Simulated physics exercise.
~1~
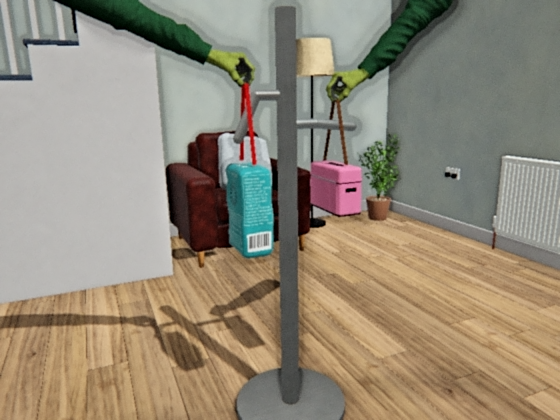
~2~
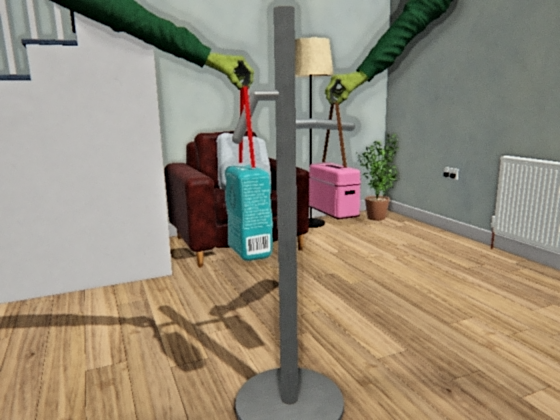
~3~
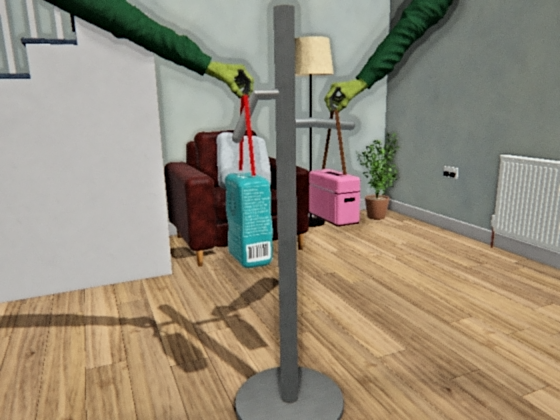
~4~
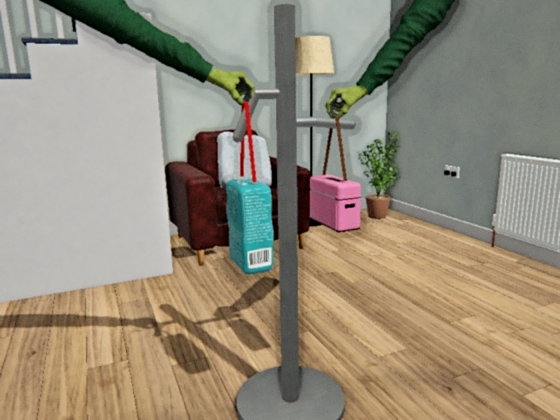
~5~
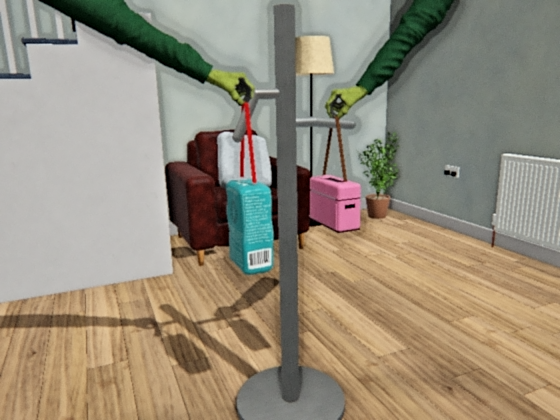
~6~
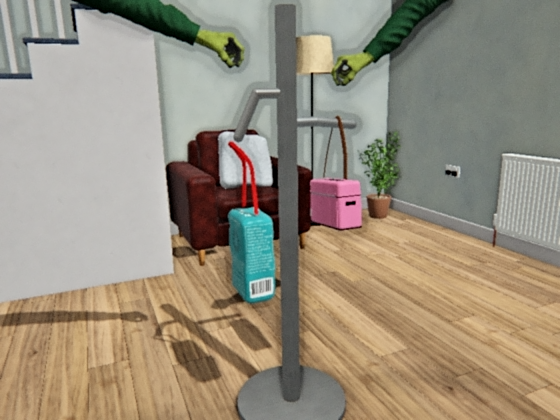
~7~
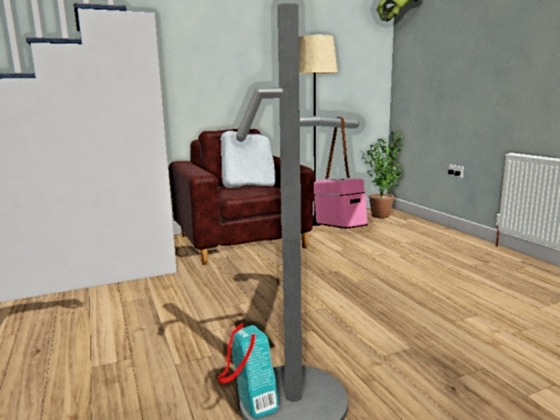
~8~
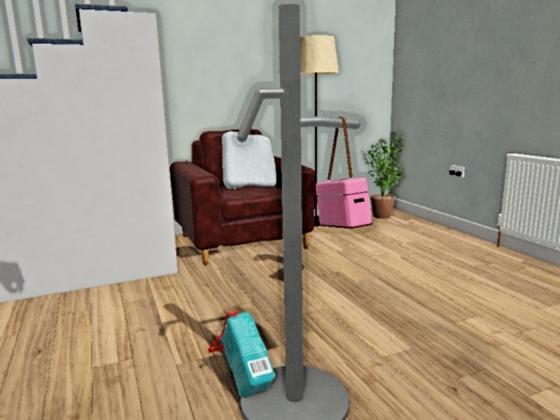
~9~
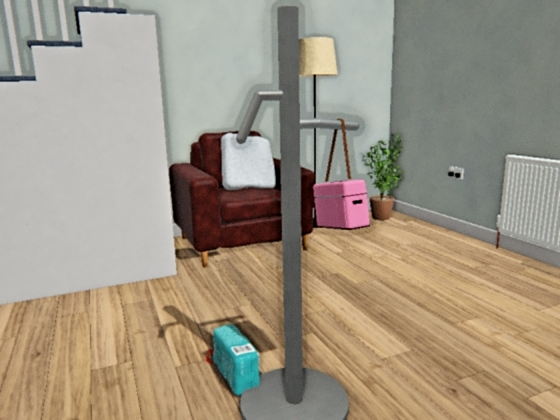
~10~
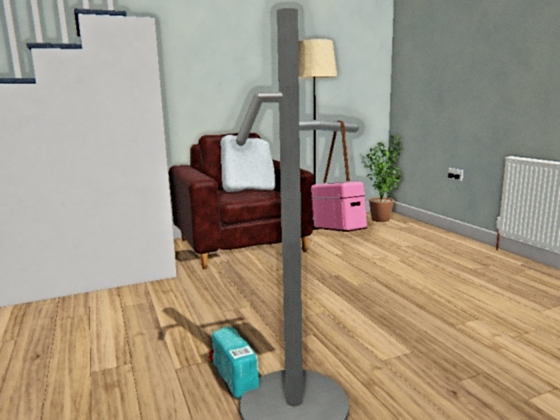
A turquoise sack and a pink case were lowered by their loops onto a grey stand's pegs by two green-gloved hands, but once the hands let go, the sack dropped and toppled onto its side on the wooden floor while the case stayed hanging.
